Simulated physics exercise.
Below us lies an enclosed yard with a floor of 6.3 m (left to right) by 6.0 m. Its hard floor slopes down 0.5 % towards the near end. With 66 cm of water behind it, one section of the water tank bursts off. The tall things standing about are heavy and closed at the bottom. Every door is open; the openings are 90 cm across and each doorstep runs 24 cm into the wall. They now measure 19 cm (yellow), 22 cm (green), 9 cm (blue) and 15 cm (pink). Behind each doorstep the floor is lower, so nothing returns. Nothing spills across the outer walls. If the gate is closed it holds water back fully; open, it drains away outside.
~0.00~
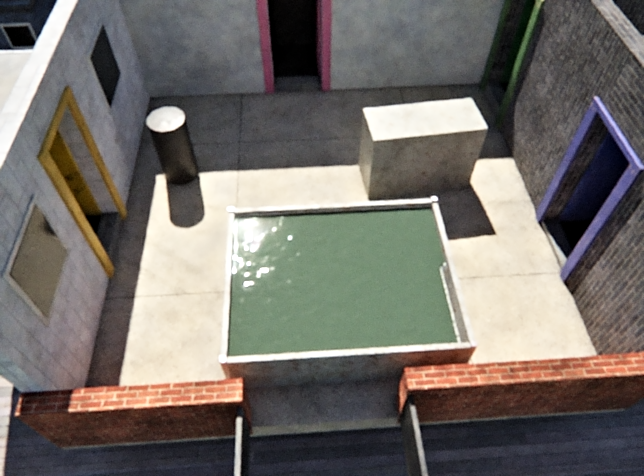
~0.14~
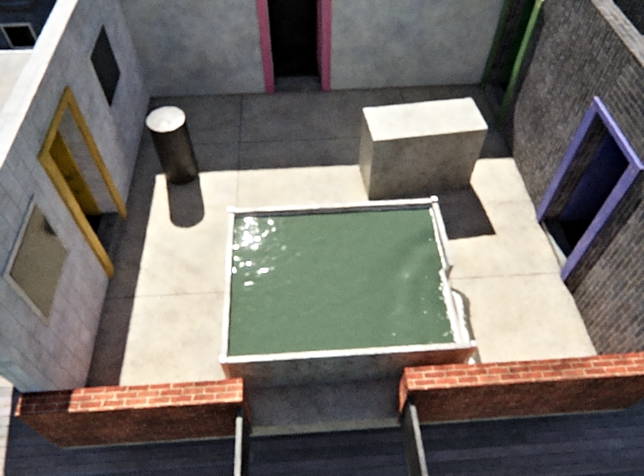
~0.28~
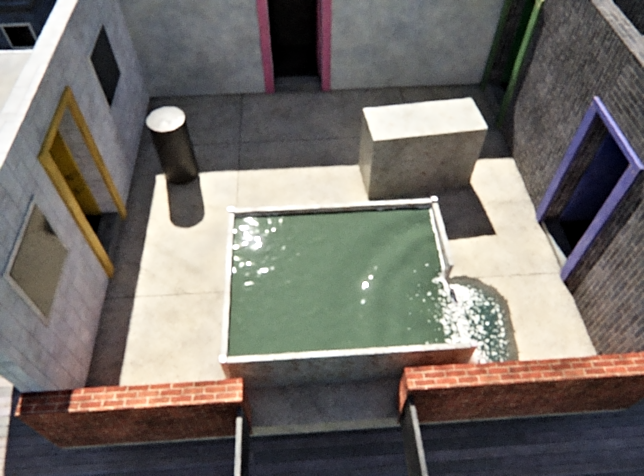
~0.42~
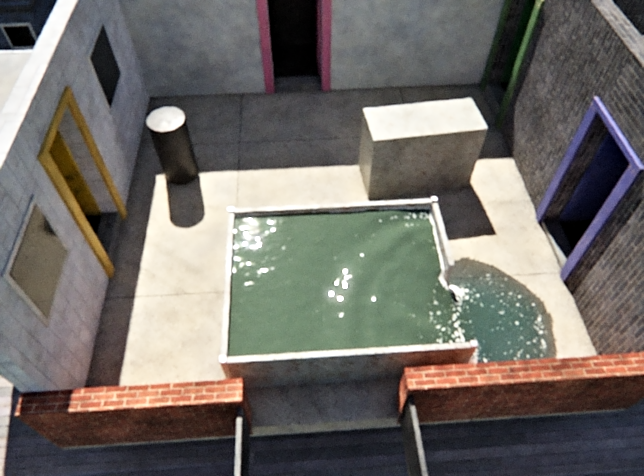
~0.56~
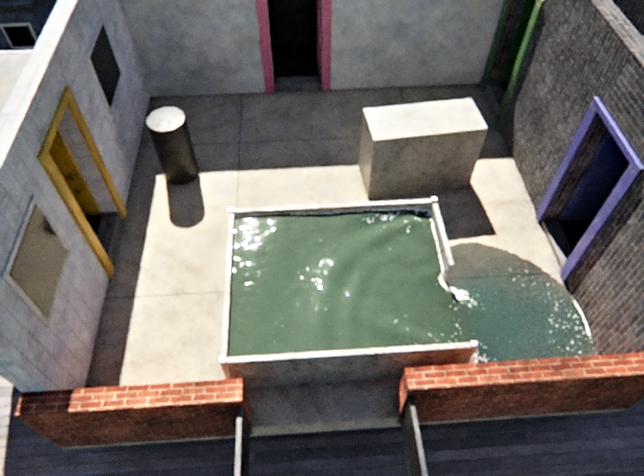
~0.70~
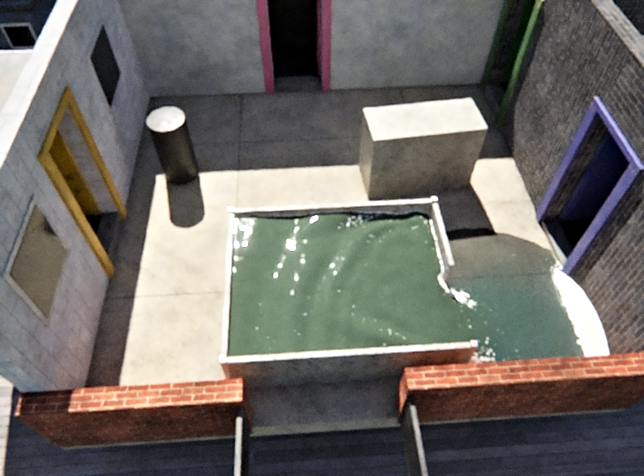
Enclosed yard with yellow, pink and blue-purple doorways, green water bursting from the tank's right side and spreading across the pale floor.
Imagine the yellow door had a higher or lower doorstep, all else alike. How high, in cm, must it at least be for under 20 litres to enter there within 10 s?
Some 8.5 cm above the ground.
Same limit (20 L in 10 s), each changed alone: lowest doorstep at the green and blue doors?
Roughly 21 cm at green and 21 cm at blue.
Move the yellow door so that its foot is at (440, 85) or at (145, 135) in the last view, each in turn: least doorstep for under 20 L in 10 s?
Roughly 24 and 11.0 cm.
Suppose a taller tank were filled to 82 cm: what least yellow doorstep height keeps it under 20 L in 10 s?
Some 12.0 cm.
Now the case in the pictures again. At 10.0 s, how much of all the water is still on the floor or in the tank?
About 88 per cent.
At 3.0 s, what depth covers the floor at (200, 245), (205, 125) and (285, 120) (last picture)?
In that order: 0, 0 and 0 cm.
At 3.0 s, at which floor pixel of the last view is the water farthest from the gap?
Around (473, 85).
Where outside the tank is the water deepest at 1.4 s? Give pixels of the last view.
Around (590, 369).
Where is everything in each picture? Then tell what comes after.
Still water, 66 cm deep, in the water tank at (341, 275); the yellow door at (93, 197) is dry, in the first picture.
The front is at (475, 363), 0.3 m from the gap at (450, 323); 0.2 m2 of floor is wet, 66 cm left at the back, in the second picture.
The gap is at (450, 324), the front 0.8 m out at (506, 321); the back of the water tank holds 66 cm, in the third picture.
Water pours out at (450, 324) and has run 1.3 m, to (546, 331); about 8 cm deep outside, 66 cm at the back, in the fourth picture.
The gap is at (450, 324), the front 1.8 m out at (593, 355); the back of the water tank holds 66 cm, in the fifth picture.
The gap is at (450, 324), the front 1.8 m out at (552, 258); the back of the water tank holds 66 cm; 4.7 m in a straight line remain to the yellow door at (93, 197), in the sixth picture.
After 1.4 s water covers 10 % of the floor, deepest (58 cm) near (590, 369); it has not reached the yellow door.
After 3.0 s water covers 35 % of the floor, deepest (42 cm) near (590, 369); it has not reached the yellow door.
After 10.0 s water covers 95 % of the floor, deepest (17 cm) near (83, 402); 10 cm at the yellow door, 0 litres in over its 19 cm doorstep.
At the yellow door as built, the water arrived by 5.0 s and peaked near 13 cm at 8.0 s.
With a doorstep of 7.5 cm, 29 litres would have come in within the 10 s; with 10.5 cm, 8 litres. So under 20 litres takes about 8.5 cm.
